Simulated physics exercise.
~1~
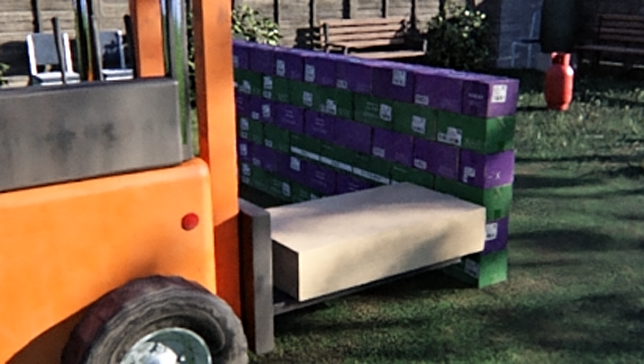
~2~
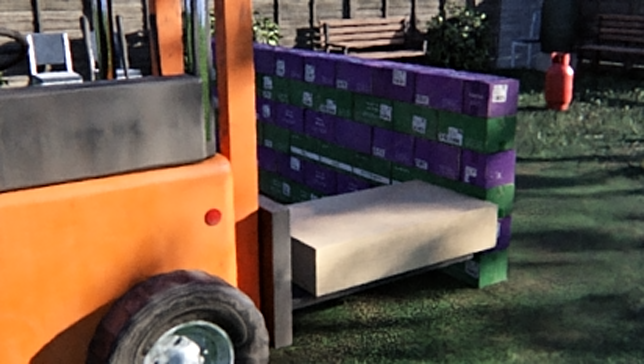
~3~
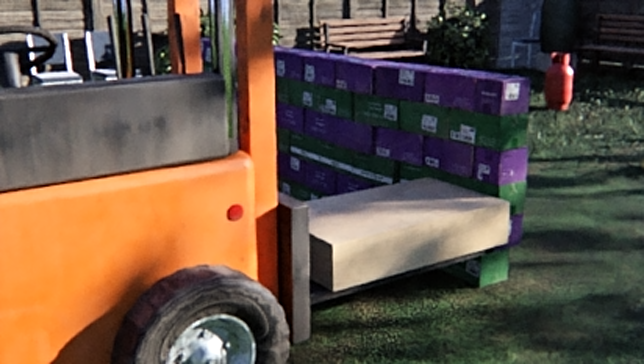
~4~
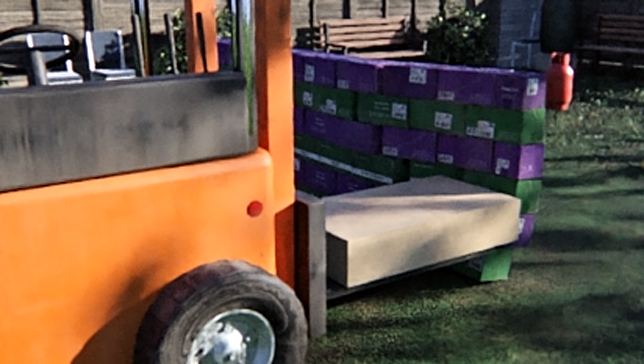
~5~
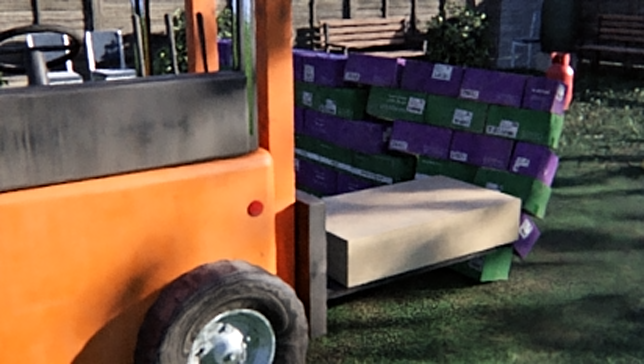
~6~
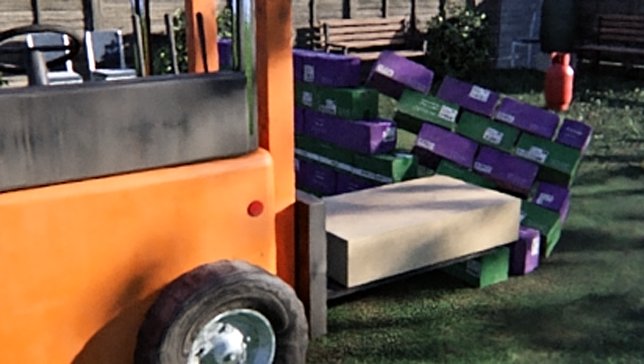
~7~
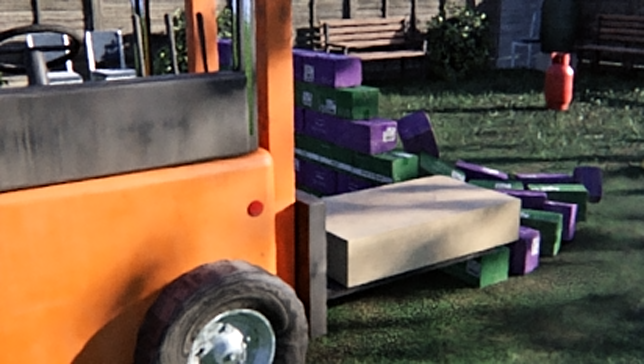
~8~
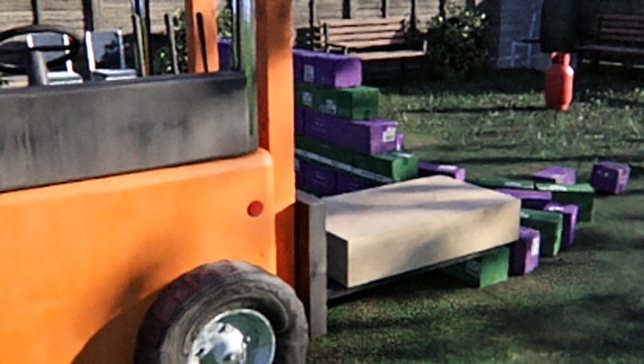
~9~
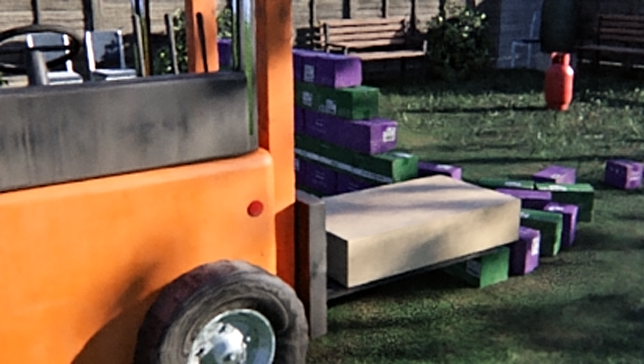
Orange forklift pushing a crated load into a wall of purple and green boxes, toppling the right end onto the grass.
